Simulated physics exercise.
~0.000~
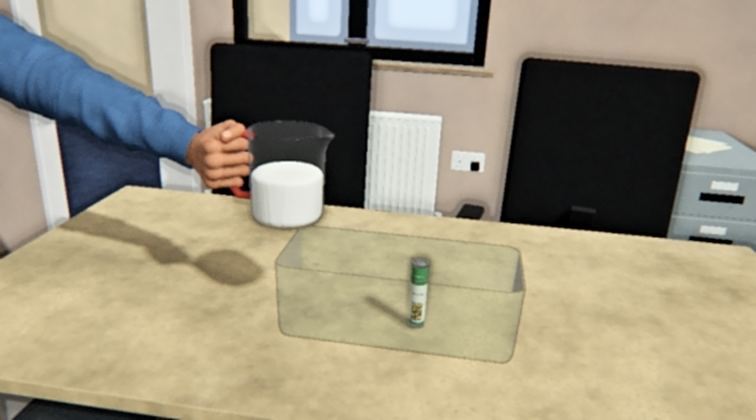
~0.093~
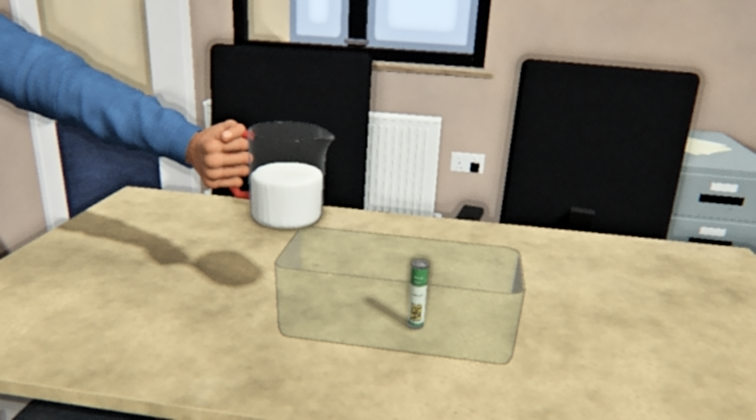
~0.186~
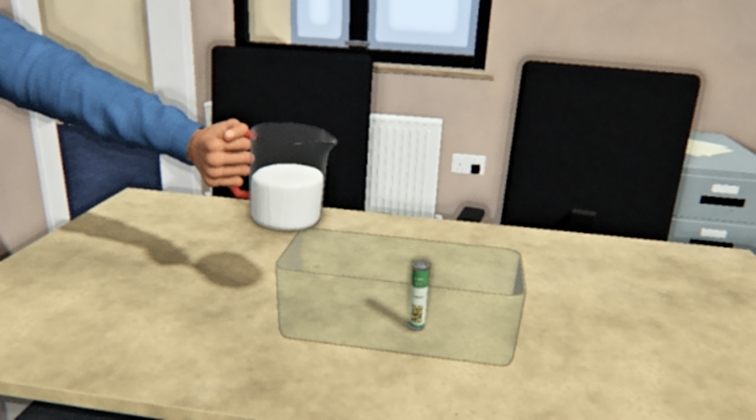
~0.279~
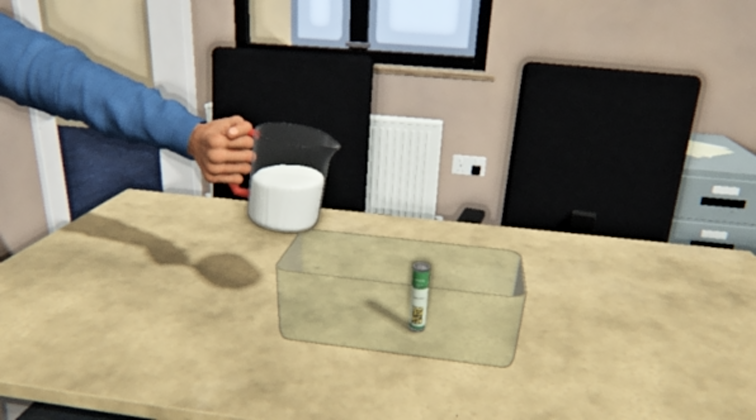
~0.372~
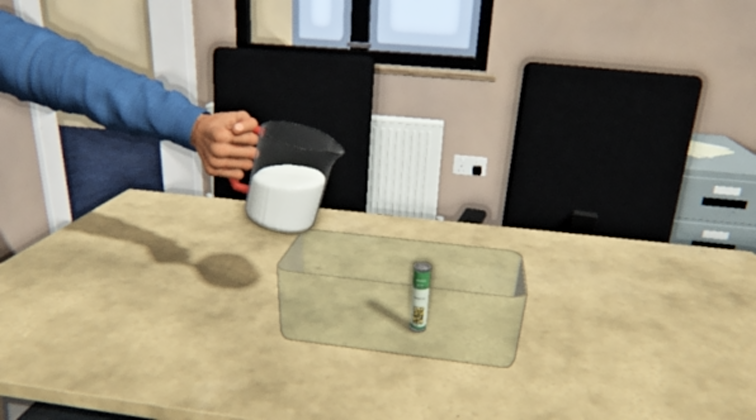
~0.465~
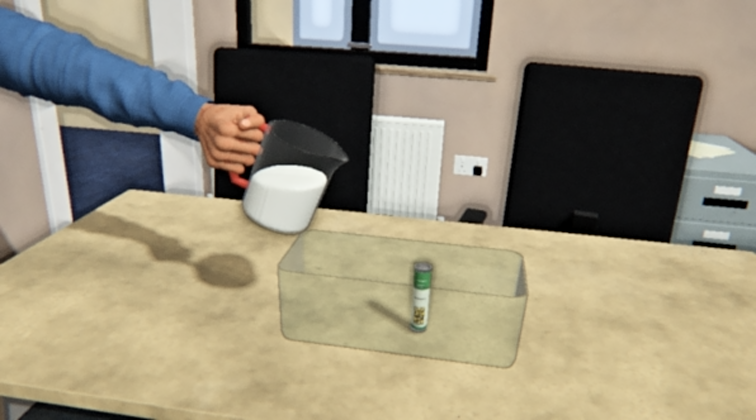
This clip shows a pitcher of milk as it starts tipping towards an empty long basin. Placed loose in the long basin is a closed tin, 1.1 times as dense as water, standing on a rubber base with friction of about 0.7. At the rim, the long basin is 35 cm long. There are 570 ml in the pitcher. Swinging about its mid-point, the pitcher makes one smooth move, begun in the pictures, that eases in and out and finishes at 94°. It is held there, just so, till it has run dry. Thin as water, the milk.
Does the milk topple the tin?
I reckon it can hold on.
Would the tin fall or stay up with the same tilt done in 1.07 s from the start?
With that tilt, the tin stays on its base.
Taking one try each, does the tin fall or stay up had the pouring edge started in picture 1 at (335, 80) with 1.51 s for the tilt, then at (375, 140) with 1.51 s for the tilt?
The tin stays vertical the first time and overturns the second time.
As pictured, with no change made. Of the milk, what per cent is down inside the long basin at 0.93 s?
Around 0%.
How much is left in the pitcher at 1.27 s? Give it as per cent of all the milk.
Remaining share: Approx. 54 %.
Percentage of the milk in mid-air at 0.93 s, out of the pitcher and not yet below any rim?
About 3 per cent.
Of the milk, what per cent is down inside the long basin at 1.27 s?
Reading: Approx. 30 %.
Then, 0.93 s in, the tilt is 64° and 97 per cent is still to pour; the tin stands where it began.
Then, 1.27 s in, the tilt is 88° and 54 per cent is still to pour; the tin stands where it began.
Then, 1.62 s in, the tilt is 94° and 16 per cent is still to pour; the tin stands where it began.
Then, 2.01 s in, the tilt is 94° and 3 per cent is still to pour; the tin stands where it began.
Finally, the tin stands where it began.
